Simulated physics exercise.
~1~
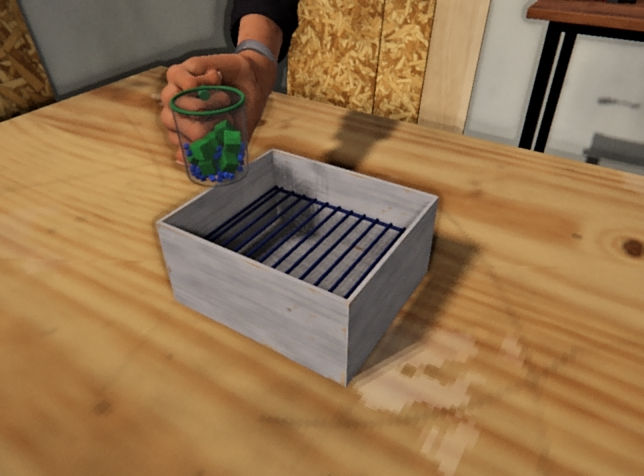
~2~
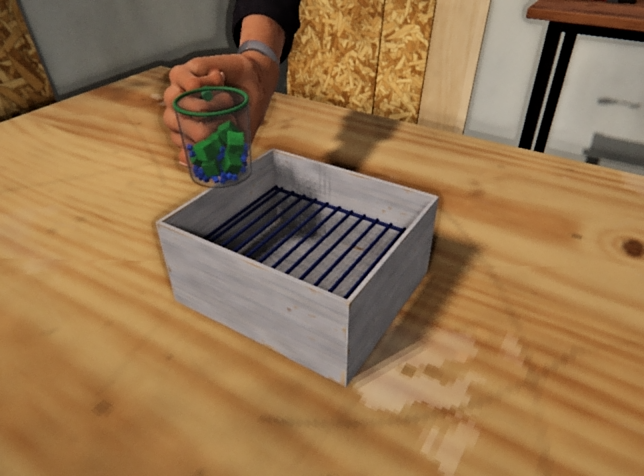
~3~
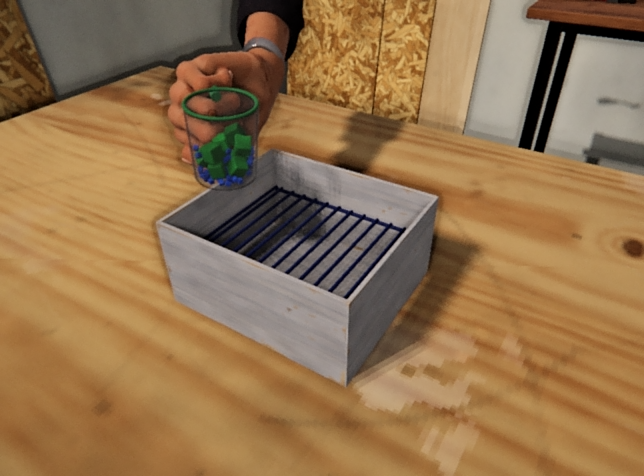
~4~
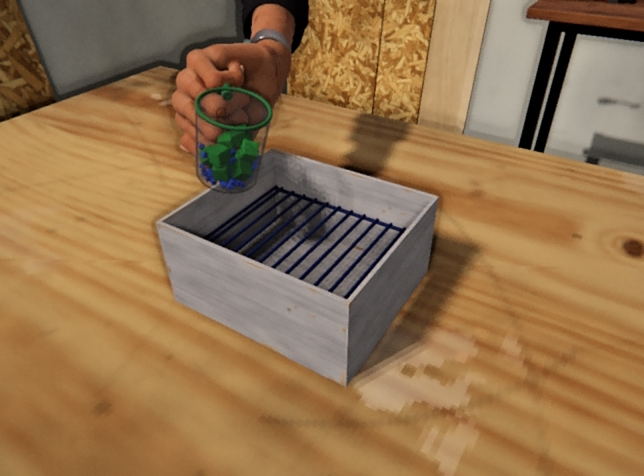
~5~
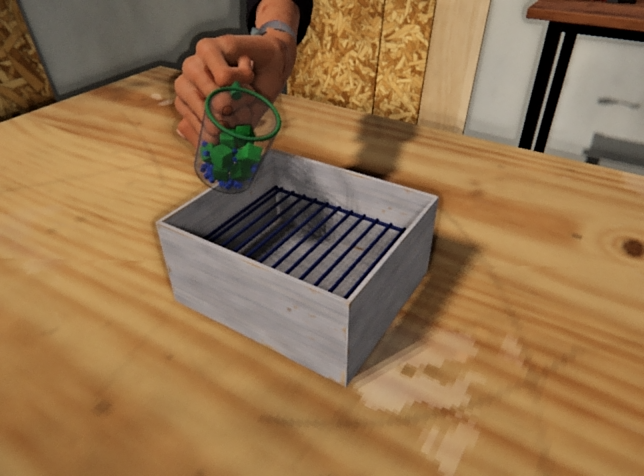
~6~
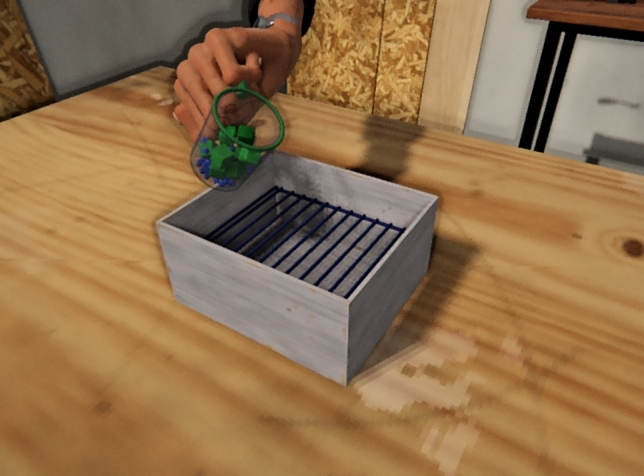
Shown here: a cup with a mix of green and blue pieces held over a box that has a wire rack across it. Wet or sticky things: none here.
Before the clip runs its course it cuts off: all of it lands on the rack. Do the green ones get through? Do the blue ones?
Note: Green retained on grille; blue through the grille.
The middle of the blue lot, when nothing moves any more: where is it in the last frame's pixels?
Near (274, 266).
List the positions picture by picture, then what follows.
Cup at (213, 137), upright; rack at (367, 273), 14 wires across; green dice-shaped beads at (213, 159), wider than the gaps; blue dice-shaped beads at (219, 169), narrower than the gaps, in the first frame.
Cup at (217, 138), upright; blue ones at (222, 170), in the second frame.
Cup at (224, 140), tipped 4°; green ones at (222, 161), in the third frame.
Cup at (231, 142), tipped 15°; blue ones at (229, 171), in the fourth frame.
Cup at (234, 143), tipped 26°; green ones at (225, 159), in the fifth frame.
Cup at (234, 143), tipped 37°; rack at (367, 273); green ones at (222, 155); blue ones at (222, 167), in the sixth frame.
Then, 0.41 s past the last view, green ones, all in the cup; blue ones, all in the cup.
Then, 0.84 s past the last view, green ones, all in the cup; blue ones, all in the cup.
Then, 1.36 s past the last view, green ones, all on or over the wires; blue ones, a stray few in the cup, most on or over the wires, about a quarter under the rack.
Finally, green ones, all on the wires, none under the rack; blue ones, all under the rack.
